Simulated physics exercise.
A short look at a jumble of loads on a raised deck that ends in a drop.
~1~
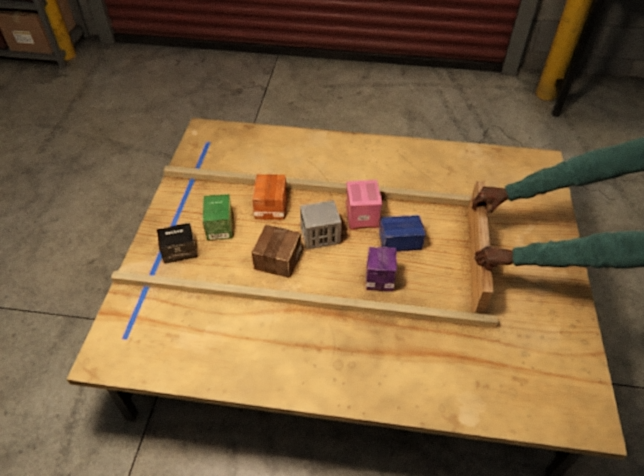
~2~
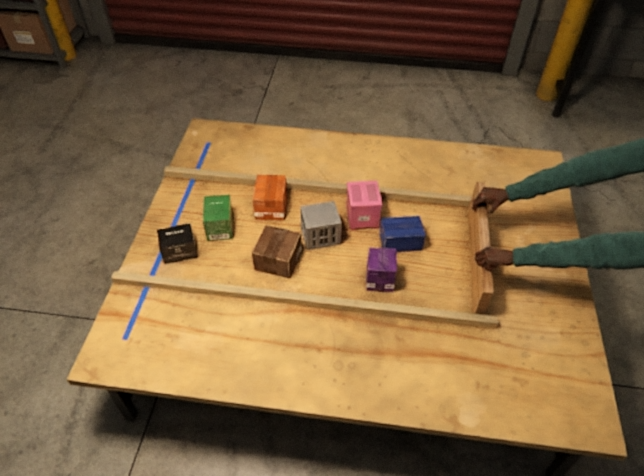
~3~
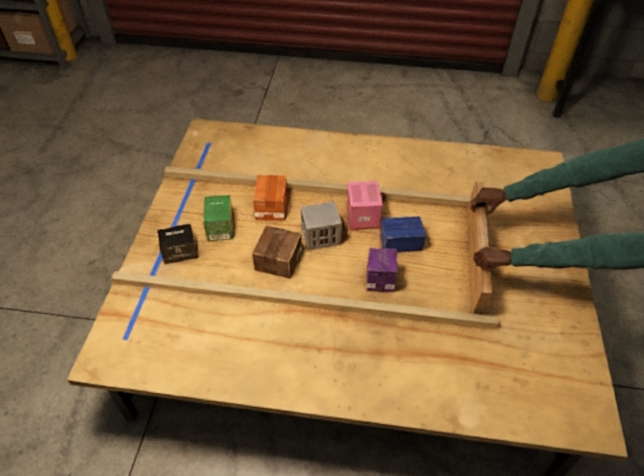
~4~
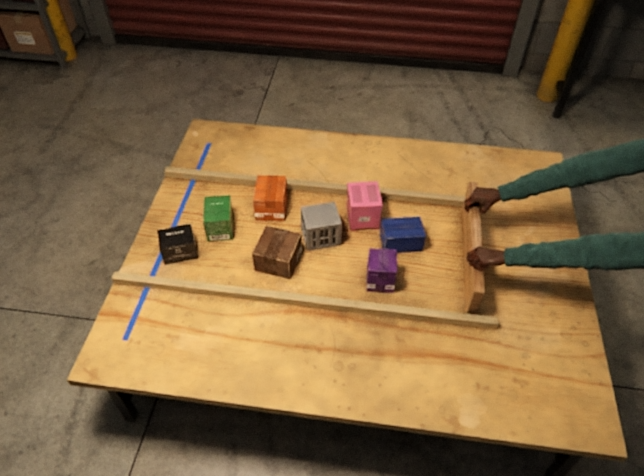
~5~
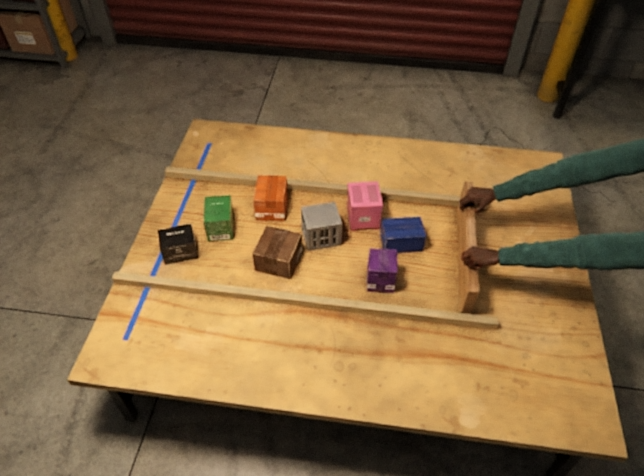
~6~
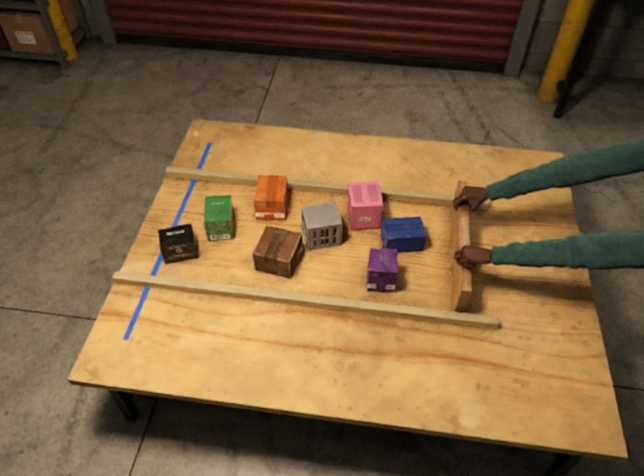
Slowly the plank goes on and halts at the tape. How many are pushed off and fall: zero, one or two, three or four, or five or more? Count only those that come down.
Outcome: The number that fall off is five or more.
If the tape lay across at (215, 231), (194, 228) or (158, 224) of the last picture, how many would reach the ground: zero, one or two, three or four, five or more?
In that order: Just one or two; three to four; five or more.
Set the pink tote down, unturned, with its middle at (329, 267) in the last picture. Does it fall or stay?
Then it tumbles off.
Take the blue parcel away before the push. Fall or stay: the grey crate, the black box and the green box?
The grey crate is kept, the black box drops off, the green box comes down.
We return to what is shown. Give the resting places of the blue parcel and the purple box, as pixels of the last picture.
About (158, 207), and the other about (146, 243).
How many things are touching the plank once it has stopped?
The number is 3.
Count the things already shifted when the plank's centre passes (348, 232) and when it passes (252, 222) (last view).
4 and 8.
Soon after, none off yet; black box at rest near (178, 244); green box at rest near (219, 218); orange box at rest near (271, 198).
After that, none off yet; black box moving near (177, 244); green box displaced about its own width near (184, 213); orange box displaced about its own width near (229, 189).
In the end, the number that fall off is five or more; gone, grey crate, brown box, orange box, green box and black box.
